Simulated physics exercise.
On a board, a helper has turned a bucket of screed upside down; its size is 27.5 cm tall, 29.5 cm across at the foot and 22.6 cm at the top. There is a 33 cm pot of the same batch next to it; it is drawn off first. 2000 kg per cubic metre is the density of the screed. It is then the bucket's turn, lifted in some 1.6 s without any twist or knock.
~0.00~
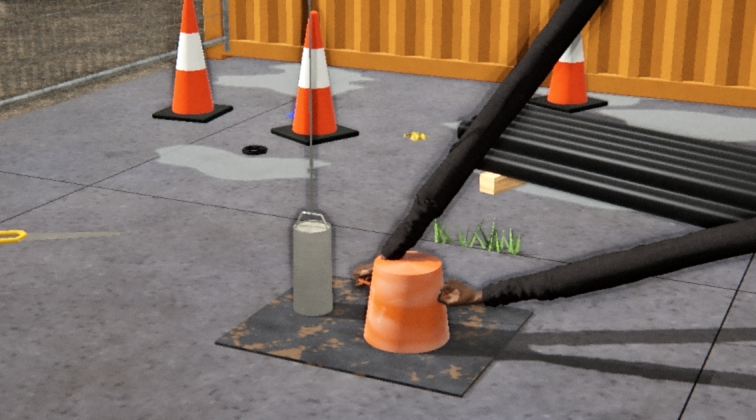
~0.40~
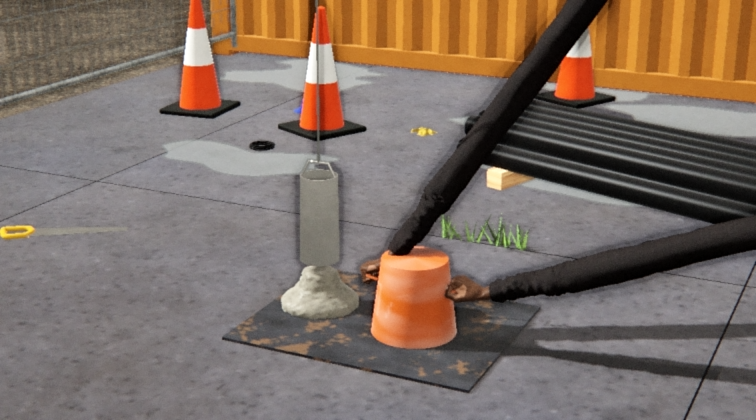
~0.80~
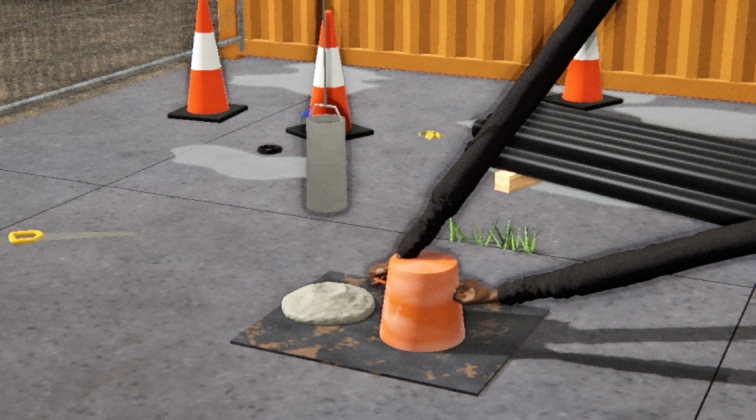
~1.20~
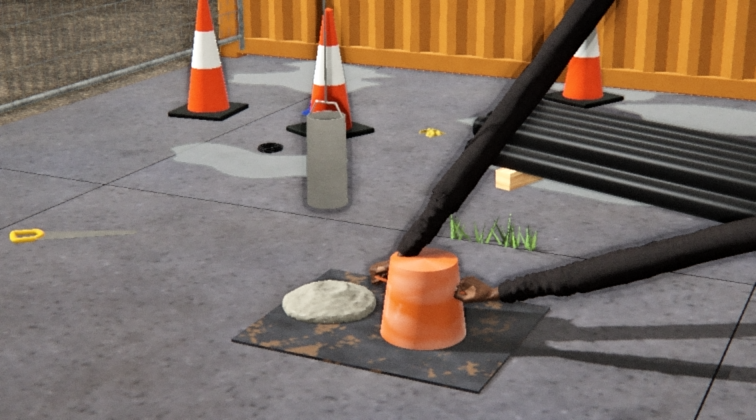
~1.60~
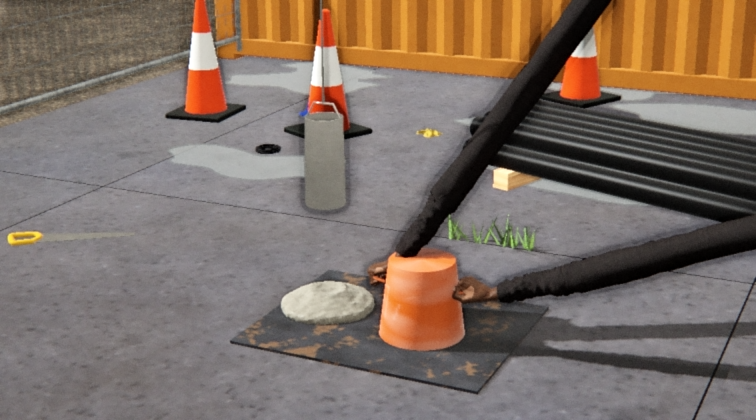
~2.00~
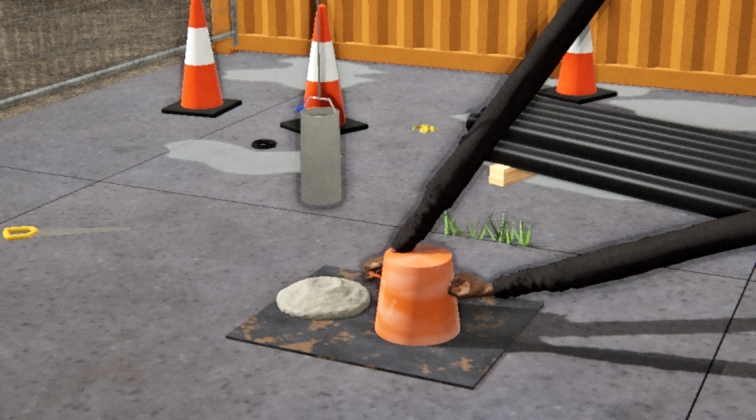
On a paved yard, a grey cylinder rising off a pale mound that slumps low, gloved hands staying on an upturned orange bucket.
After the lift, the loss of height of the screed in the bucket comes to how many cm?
18 centimetres.
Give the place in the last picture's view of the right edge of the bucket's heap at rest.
I'd point to somewhere near (495, 329).
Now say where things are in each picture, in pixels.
In the first picture, middle of the pot's mouth at (312, 227), still down; middle of the bucket's top at (408, 263), not yet moved.
In the second picture, middle of the pot's mouth at (319, 176), raised 18 cm; what the pot left 14 cm high and 29 cm wide, top at (320, 270); middle of the bucket's top at (415, 259), not yet moved.
In the third picture, middle of the pot's mouth at (326, 120), raised 40 cm; what the pot left 7.4 cm high and 35 cm wide, top at (328, 290); middle of the bucket's top at (423, 262), not yet moved.
In the fourth picture, middle of the pot's mouth at (326, 116), raised 41 cm; what the pot left 7.4 cm high and 35 cm wide, top at (329, 288); middle of the bucket's top at (424, 260), not yet moved.
In the fifth picture, middle of the pot's mouth at (324, 117), raised 41 cm; what the pot left 7.4 cm high and 35 cm wide, top at (328, 289); middle of the bucket's top at (422, 260), not yet moved.
In the sixth picture, middle of the pot's mouth at (320, 112), raised 41 cm; what the pot left 7.4 cm high and 35 cm wide, top at (323, 285); middle of the bucket's top at (418, 256), not yet moved.
After 2.4 s, the bucket is up 6.4 cm; the screed has come down 5.7 cm to 22 cm and is 38 cm wide.
After 2.8 s, the bucket is up 17 cm; the screed has come down 18 cm to 9.4 cm and is 55 cm wide.
After 3.2 s, the bucket is up 28 cm; the screed has come down 18 cm to 9.4 cm and is 55 cm wide.
After 3.7 s, the bucket is clear; the screed has come down 18 cm to 9.4 cm and is 55 cm wide.
After 4.3 s, at rest, the bucket is clear; the screed has come down 18 cm to 9.4 cm and is 55 cm wide.
